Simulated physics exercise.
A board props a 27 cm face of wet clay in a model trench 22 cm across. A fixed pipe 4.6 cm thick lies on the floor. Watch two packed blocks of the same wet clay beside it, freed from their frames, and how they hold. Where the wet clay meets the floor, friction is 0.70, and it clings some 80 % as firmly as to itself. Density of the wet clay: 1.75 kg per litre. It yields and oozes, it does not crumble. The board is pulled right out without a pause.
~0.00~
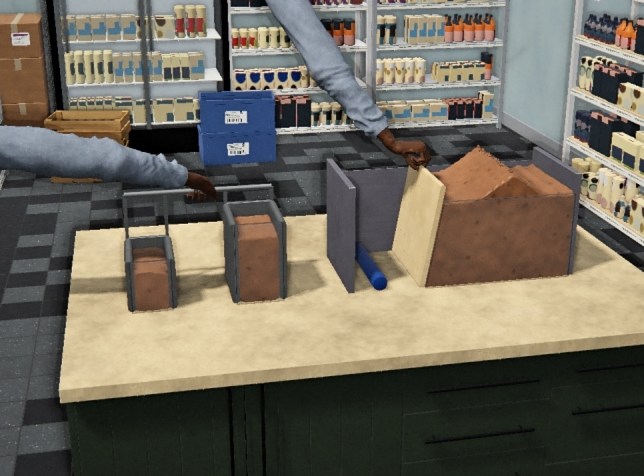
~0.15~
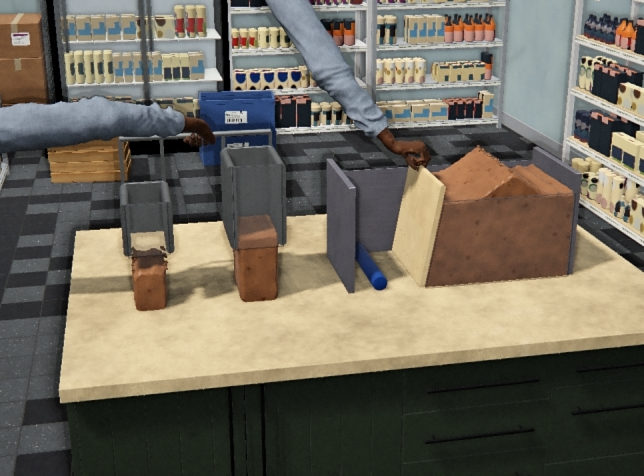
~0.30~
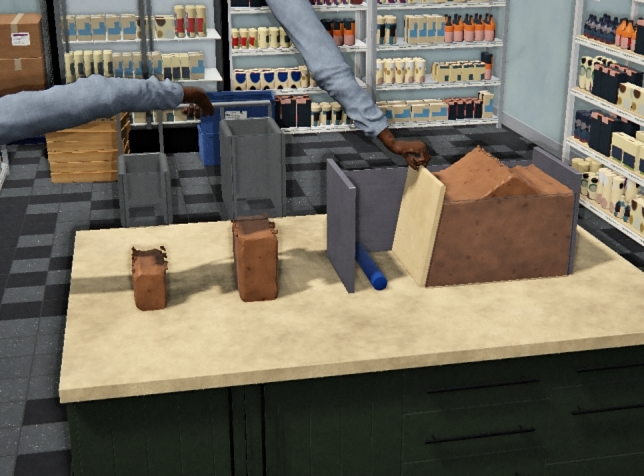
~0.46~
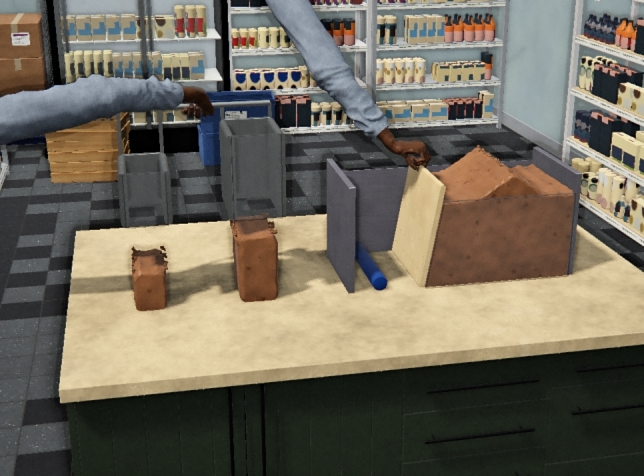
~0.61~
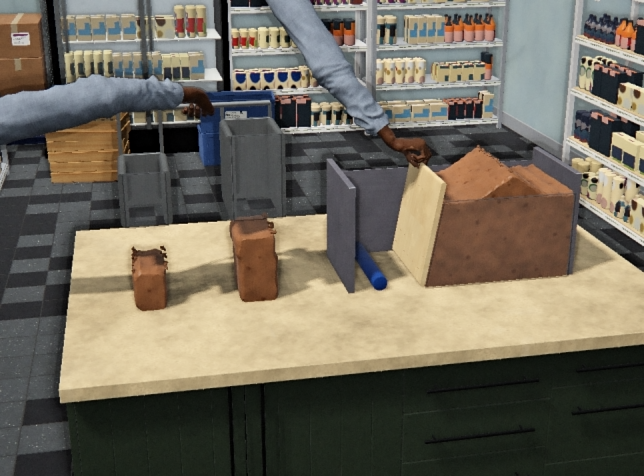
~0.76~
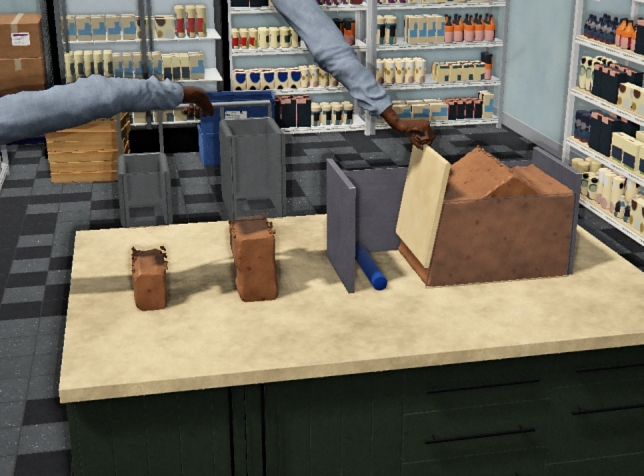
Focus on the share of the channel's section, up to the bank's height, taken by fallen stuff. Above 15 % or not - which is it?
Not above; it is below 15 %.
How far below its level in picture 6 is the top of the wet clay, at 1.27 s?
Measured change: About 0.0 cm.
After 0.99 s, the face still stands, with nothing on top of the pipe; the channel is 0 % full.
After 1.27 s, the face still stands, with nothing on top of the pipe; the channel is 0 % full.
After 1.54 s, the face still stands, with nothing on top of the pipe; the channel is 0 % full.
After 1.82 s, the face still stands, with nothing on top of the pipe; the channel is 0 % full.
After 1.86 s, at the end, the face still stands, with nothing on top of the pipe; the channel is 0 % full.
